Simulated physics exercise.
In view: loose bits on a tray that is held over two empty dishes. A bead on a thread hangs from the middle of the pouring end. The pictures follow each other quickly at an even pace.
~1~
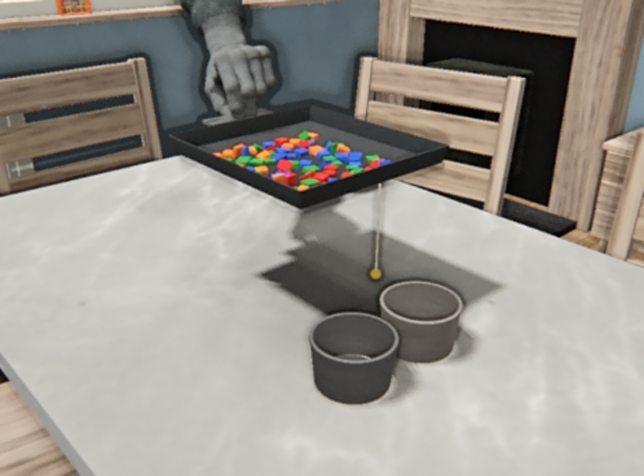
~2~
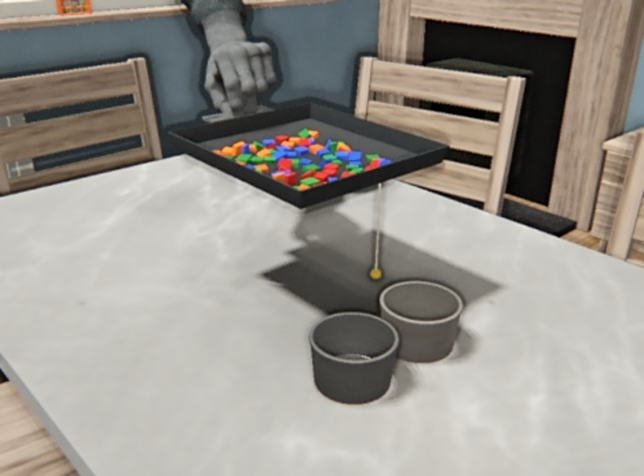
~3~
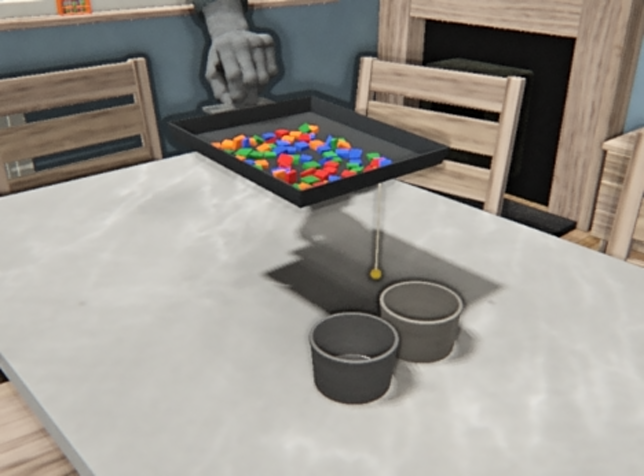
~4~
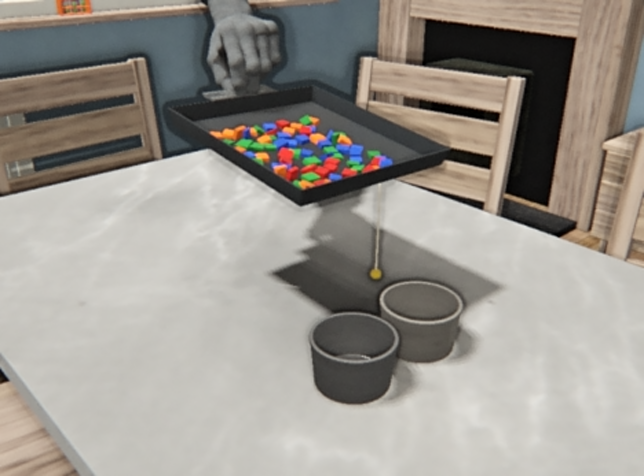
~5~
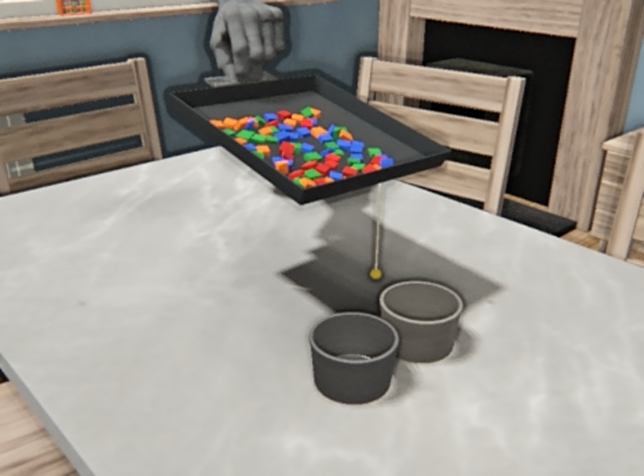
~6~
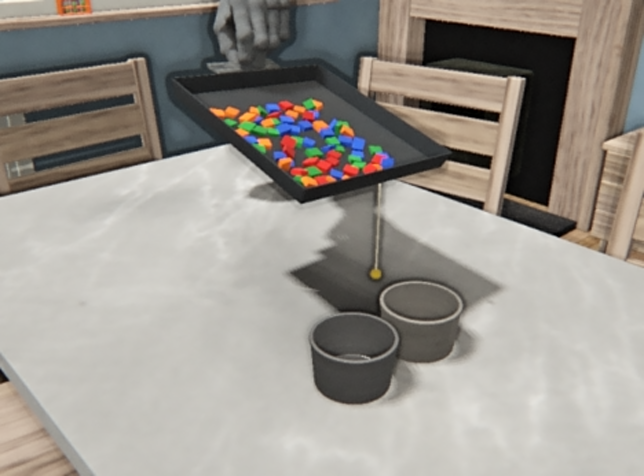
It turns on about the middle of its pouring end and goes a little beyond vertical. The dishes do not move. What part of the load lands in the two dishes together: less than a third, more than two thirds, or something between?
Together they catch from one third to two thirds.
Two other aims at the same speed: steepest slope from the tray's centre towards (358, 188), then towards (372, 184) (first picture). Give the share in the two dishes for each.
Near 80 % and 70 %.
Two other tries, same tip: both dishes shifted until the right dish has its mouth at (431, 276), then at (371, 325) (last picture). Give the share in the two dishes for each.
The first gives 50 %, the second 20 %.
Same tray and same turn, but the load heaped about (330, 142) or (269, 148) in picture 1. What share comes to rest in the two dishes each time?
In turn 40 and 60 in a hundred.
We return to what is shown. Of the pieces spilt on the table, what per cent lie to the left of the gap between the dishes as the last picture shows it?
Some 10 per cent.
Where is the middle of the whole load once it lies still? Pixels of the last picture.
Roughly at (422, 335).
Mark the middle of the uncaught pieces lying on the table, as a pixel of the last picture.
Close to (455, 328).
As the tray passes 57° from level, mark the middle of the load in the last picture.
At about (367, 151).
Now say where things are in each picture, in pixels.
Corners of the pouring end (300, 189) and (443, 145), level; middle of the load (306, 164), mosaic tiles; left dish (384, 373); right dish (450, 334); bead on its thread (376, 274), in the first frame.
Corners of the pouring end (301, 188) and (443, 145), level; middle of the load (306, 163), in the second frame.
Corners of the pouring end (301, 188) and (444, 146), tipped barely, lowest at the right corner; middle of the load (306, 159), in the third frame.
Corners of the pouring end (303, 187) and (445, 148), tipped a little, lowest at the right corner; middle of the load (307, 154), in the fourth frame.
Corners of the pouring end (304, 186) and (446, 149), tipped a little, lowest at the right corner; middle of the load (308, 149), in the fifth frame.
Corners of the pouring end (306, 185) and (447, 151), tipped clearly, lowest at the right corner; middle of the load (309, 143), about a tenth on the move; left dish (384, 373); right dish (450, 334), in the sixth frame.
Just after the last frame, tray tipped steeply; every one on the tray.
A moment on, tray tipped right over; almost all on the tray; just a few in the right dish; just a few outside both; about a tenth in the air.
Further on, tray tipped past a quarter turn; about a tenth in the left dish; roughly half in the right dish; roughly half outside both.
When it is over, tray tipped past a quarter turn; about a tenth in the left dish; roughly half in the right dish; roughly half outside both.
